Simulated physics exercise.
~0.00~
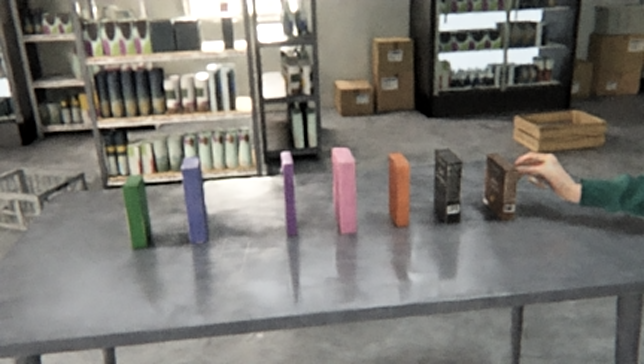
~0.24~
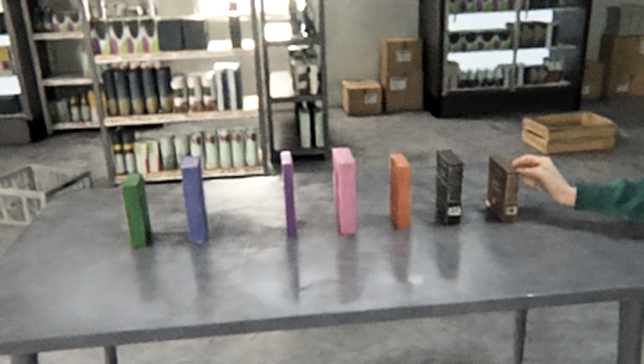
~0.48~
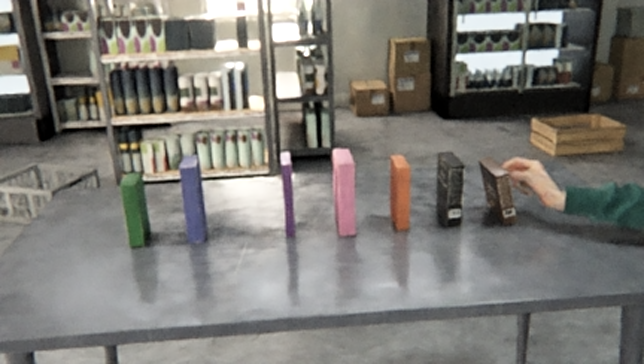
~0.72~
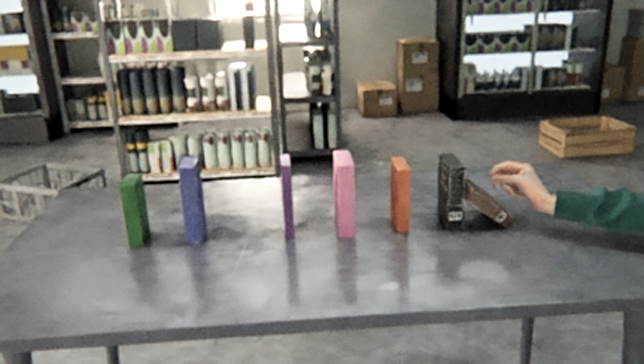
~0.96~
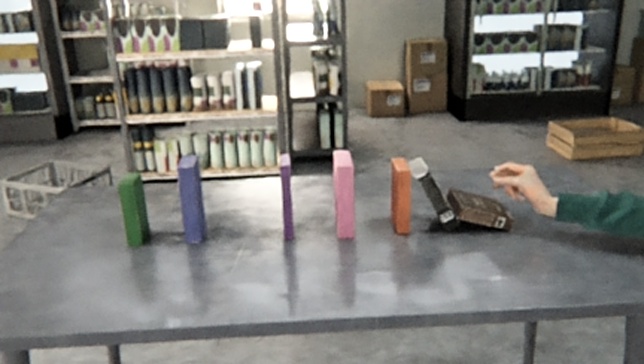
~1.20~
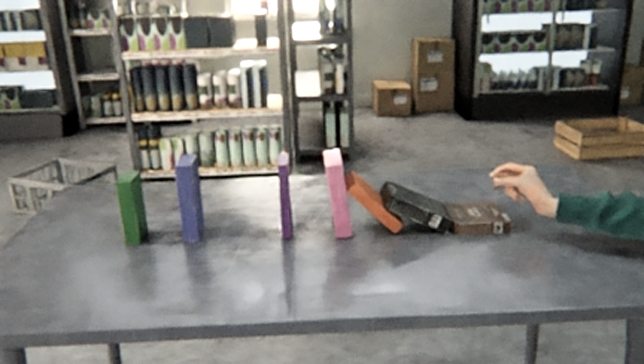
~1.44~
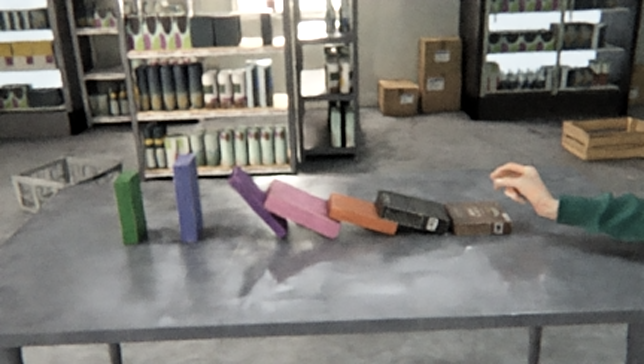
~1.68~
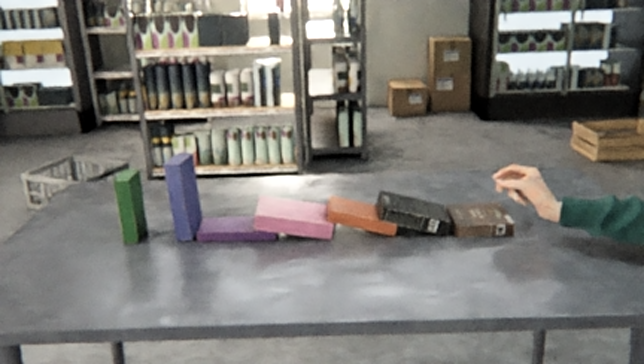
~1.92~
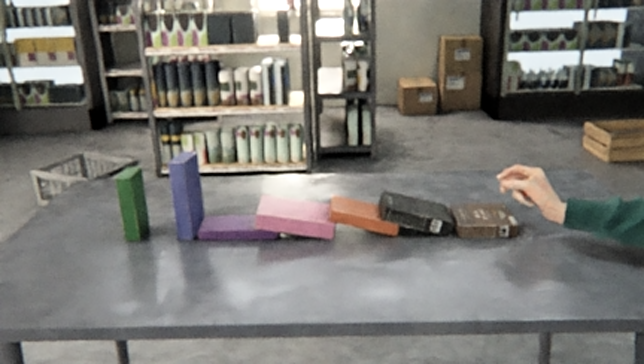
On a grey table in a storeroom lined with stocked shelves, seven thin boards, blocks and packets stand upright in a spaced row. A hand in a green sleeve at the right tips the brown packet leftward, and it drops against the black packet. The black packet topples into the orange block, which leans onto the pink board. The pink board then knocks over the purple board, which falls flat just short of toppling the blue one. At the end, five pieces lie in an overlapping line, while the blue board and green block still stand at the left.
